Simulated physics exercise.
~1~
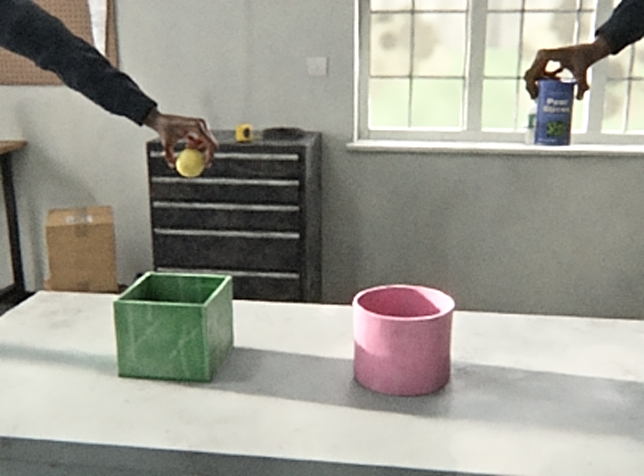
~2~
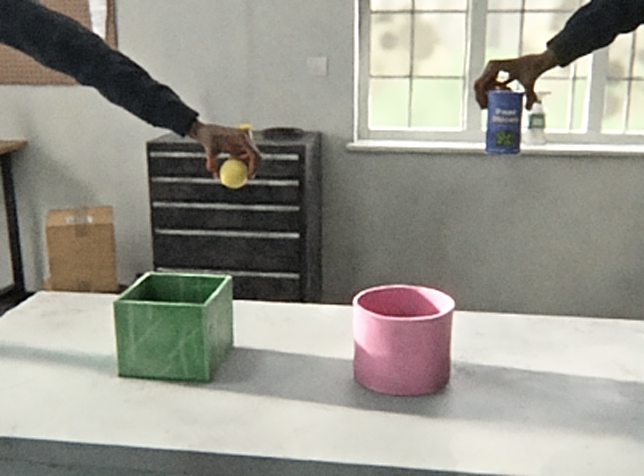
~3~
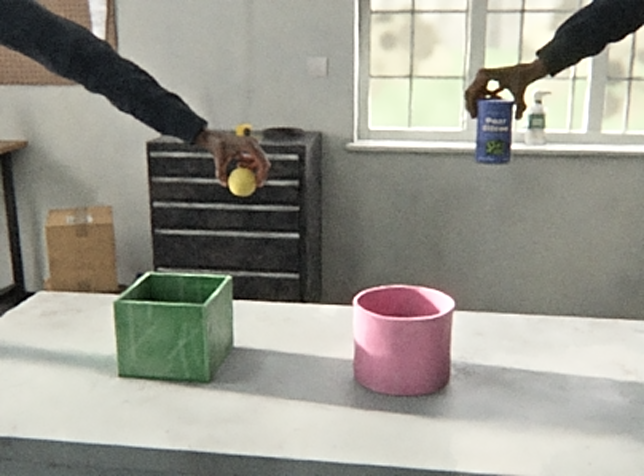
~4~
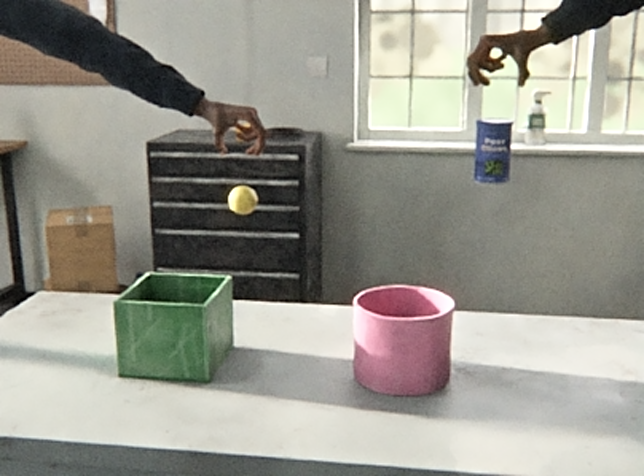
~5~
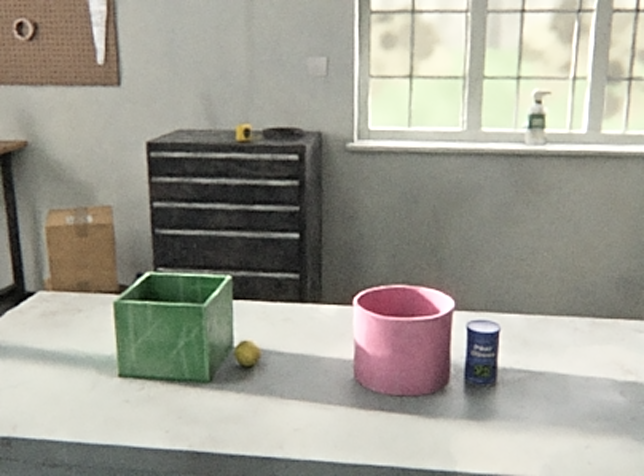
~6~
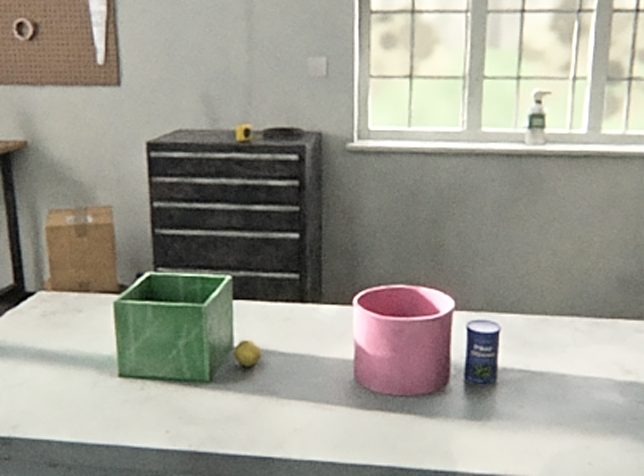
In a room with a dark drawer cabinet and a bright window, a green square container and a pink round one sit on a pale table. Two hands reach in from opposite sides, the left one holding a yellow lemon and the right one a blue tin. The lemon moves right while the tin moves left, and both dip slightly. Then the fingers open, and both things drop as the hands draw back. Each misses its container, the lemon resting just right of the green one and the tin standing upright to the right of the pink one.
